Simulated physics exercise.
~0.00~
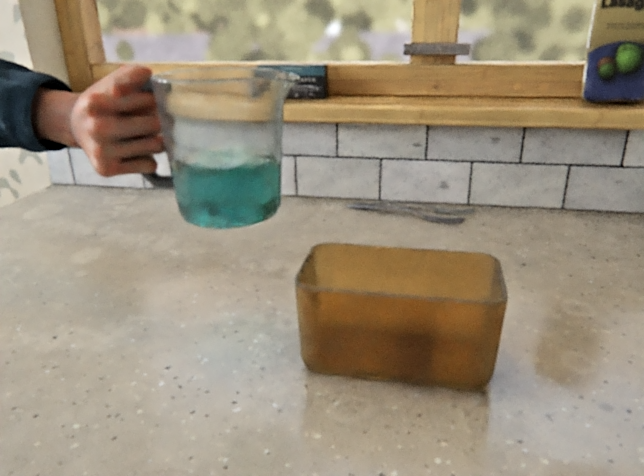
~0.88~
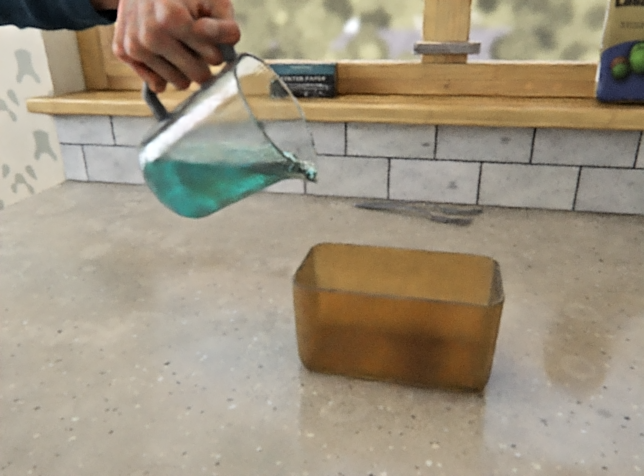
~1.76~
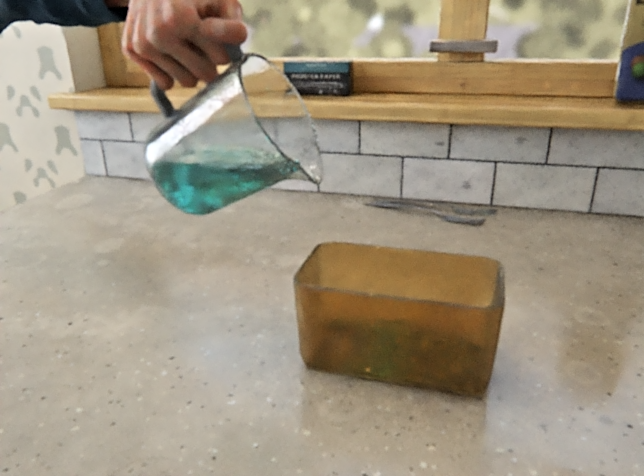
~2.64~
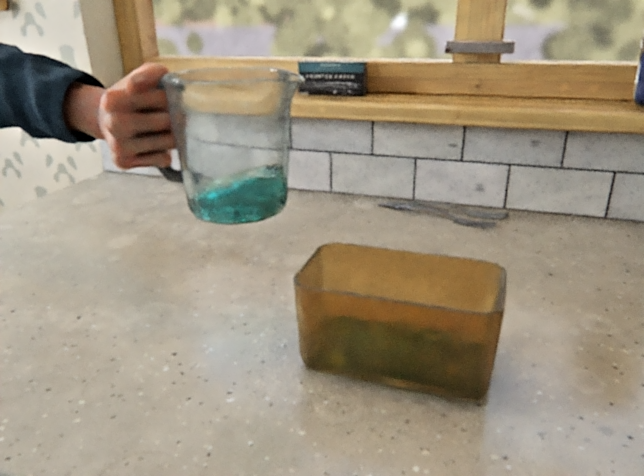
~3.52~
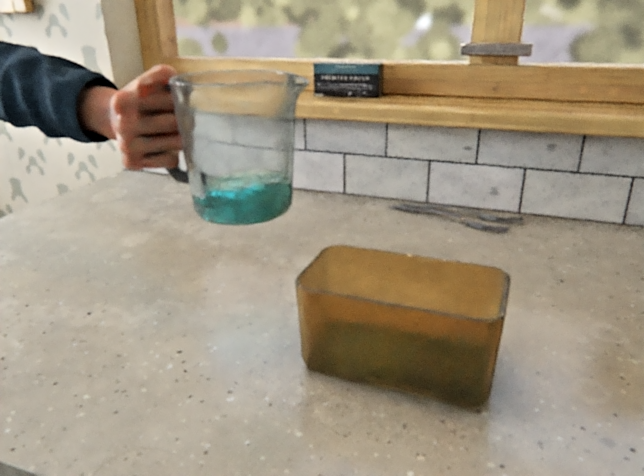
A hand held up a clear jug of blue-green water beside an empty amber food box on the counter, tipped it towards the box, then levelled it again, leaving less water in the jug and some in the box.
